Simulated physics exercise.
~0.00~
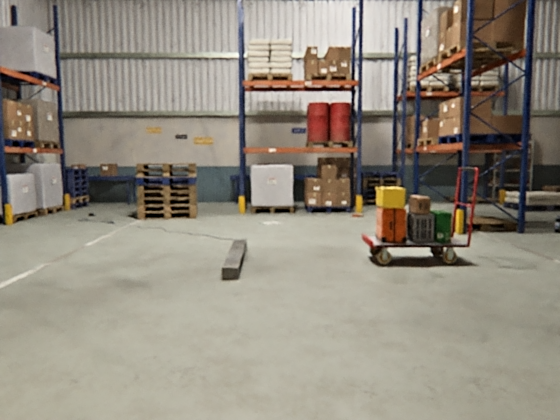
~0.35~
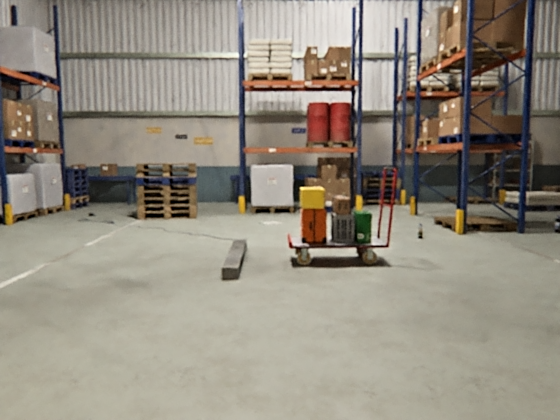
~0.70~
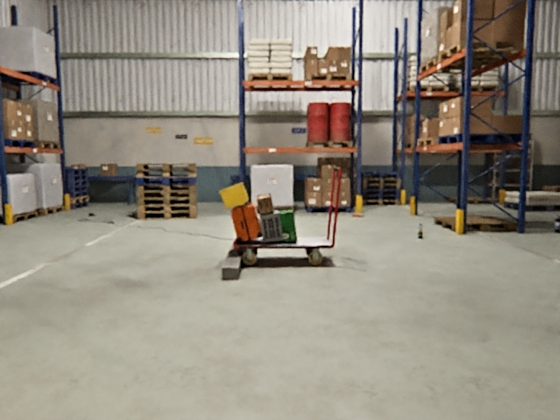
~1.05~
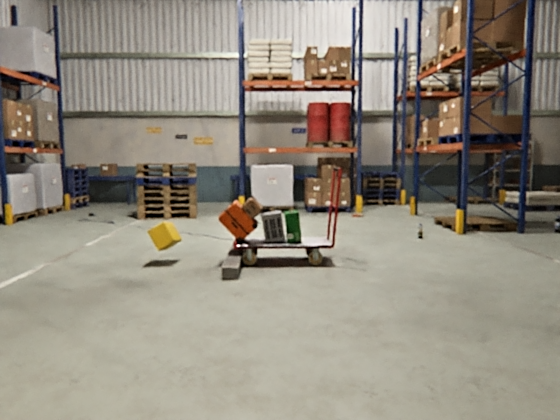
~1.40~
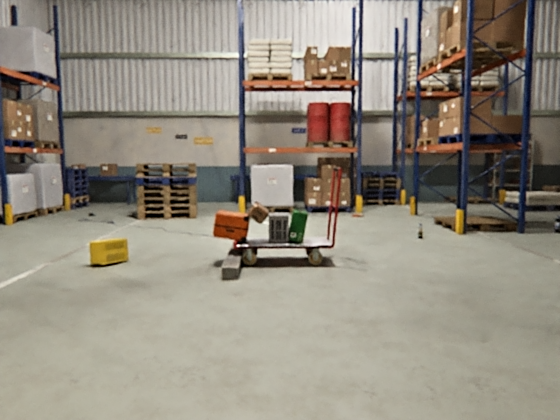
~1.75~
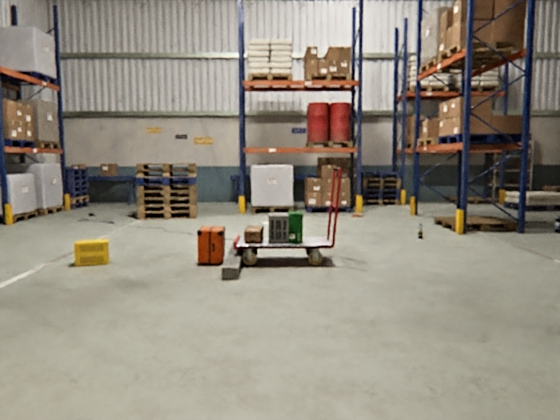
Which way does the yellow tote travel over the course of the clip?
The yellow tote travels to the left, first riding on the trolley and then falling past the kerb to the floor.
